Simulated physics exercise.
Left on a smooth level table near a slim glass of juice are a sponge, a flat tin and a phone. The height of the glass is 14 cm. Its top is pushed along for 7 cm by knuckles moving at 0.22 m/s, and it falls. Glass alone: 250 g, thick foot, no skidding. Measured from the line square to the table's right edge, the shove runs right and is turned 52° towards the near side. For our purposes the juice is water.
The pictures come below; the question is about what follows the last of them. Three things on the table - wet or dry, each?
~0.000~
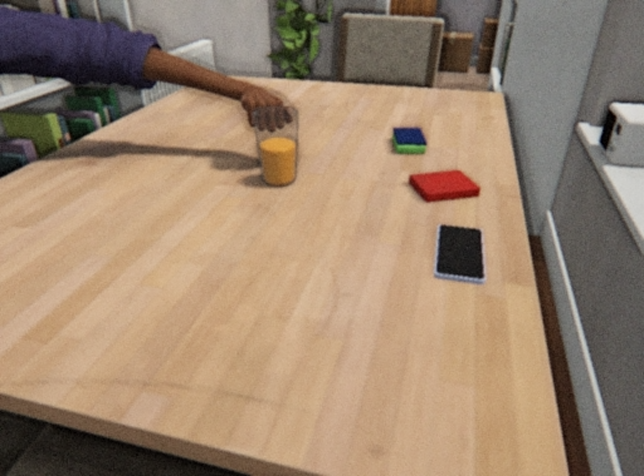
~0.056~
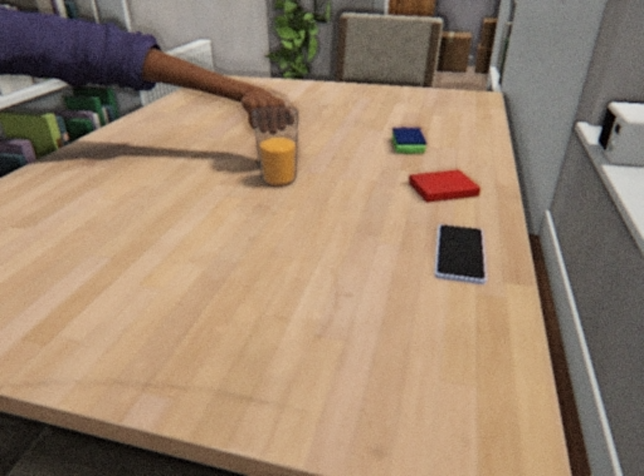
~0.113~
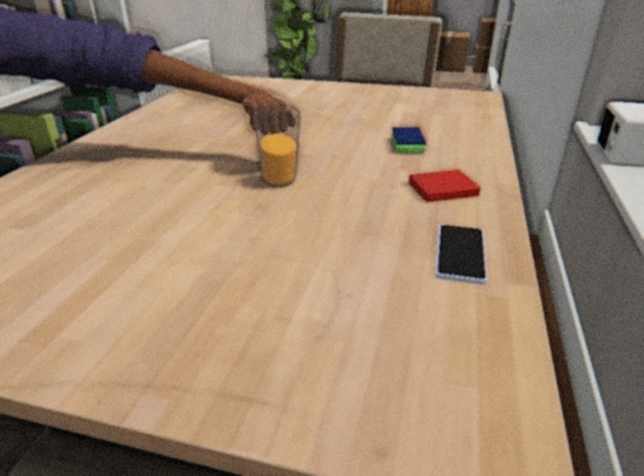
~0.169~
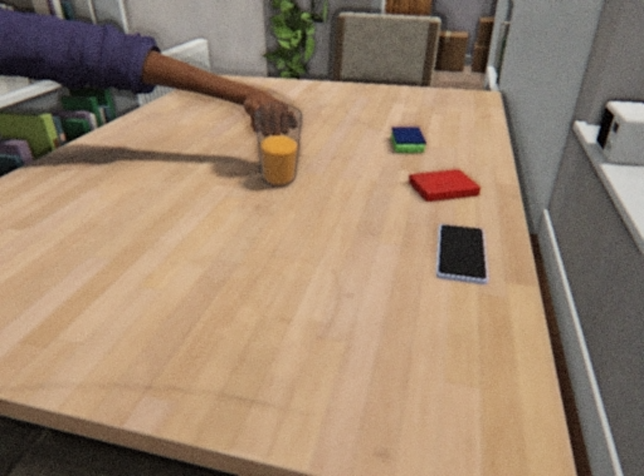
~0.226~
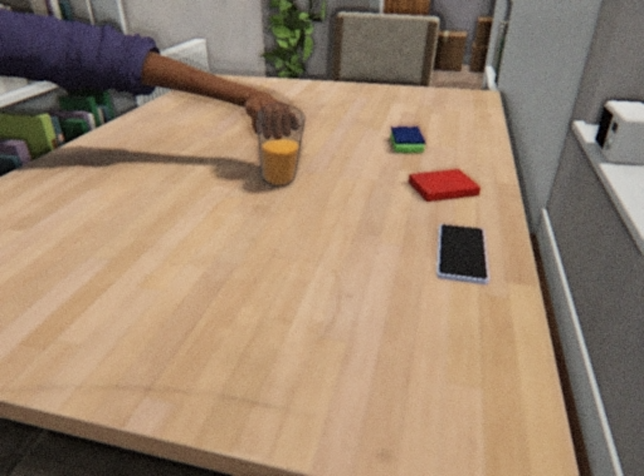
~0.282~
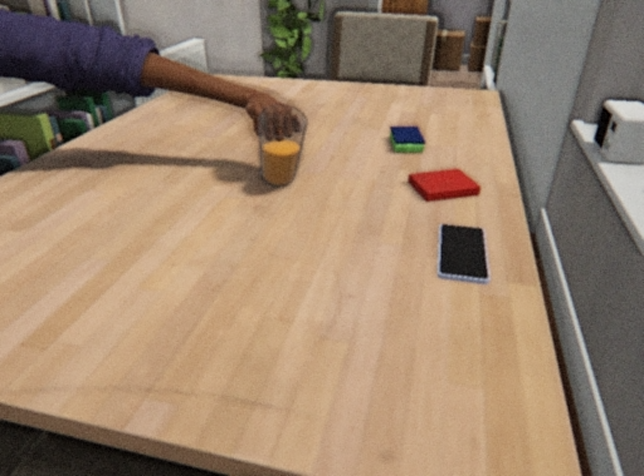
Sponge: Dry; flat tin: Dry; phone: Wet.
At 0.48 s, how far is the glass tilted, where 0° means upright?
It is at some 44°.
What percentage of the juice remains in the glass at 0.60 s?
It is roughly 100 percent.
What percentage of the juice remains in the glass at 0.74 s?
Roughly 74 per cent.
After 0.48 s the tilt is 44° and 100 per cent is in the glass, 0 has run off the table; wet so far, nothing.
After 0.60 s the tilt is 72° and 100 per cent is in the glass, 0 has run off the table; wet so far, nothing.
After 0.74 s the tilt is 87° and 74 per cent is in the glass, 0 has run off the table; wet so far, nothing.
After 0.98 s the tilt is 87° and 31 per cent is in the glass, 0 has run off the table; wet so far, nothing.
In the end 8 per cent is in the glass, 27 has run off the table; wet so far, phone.
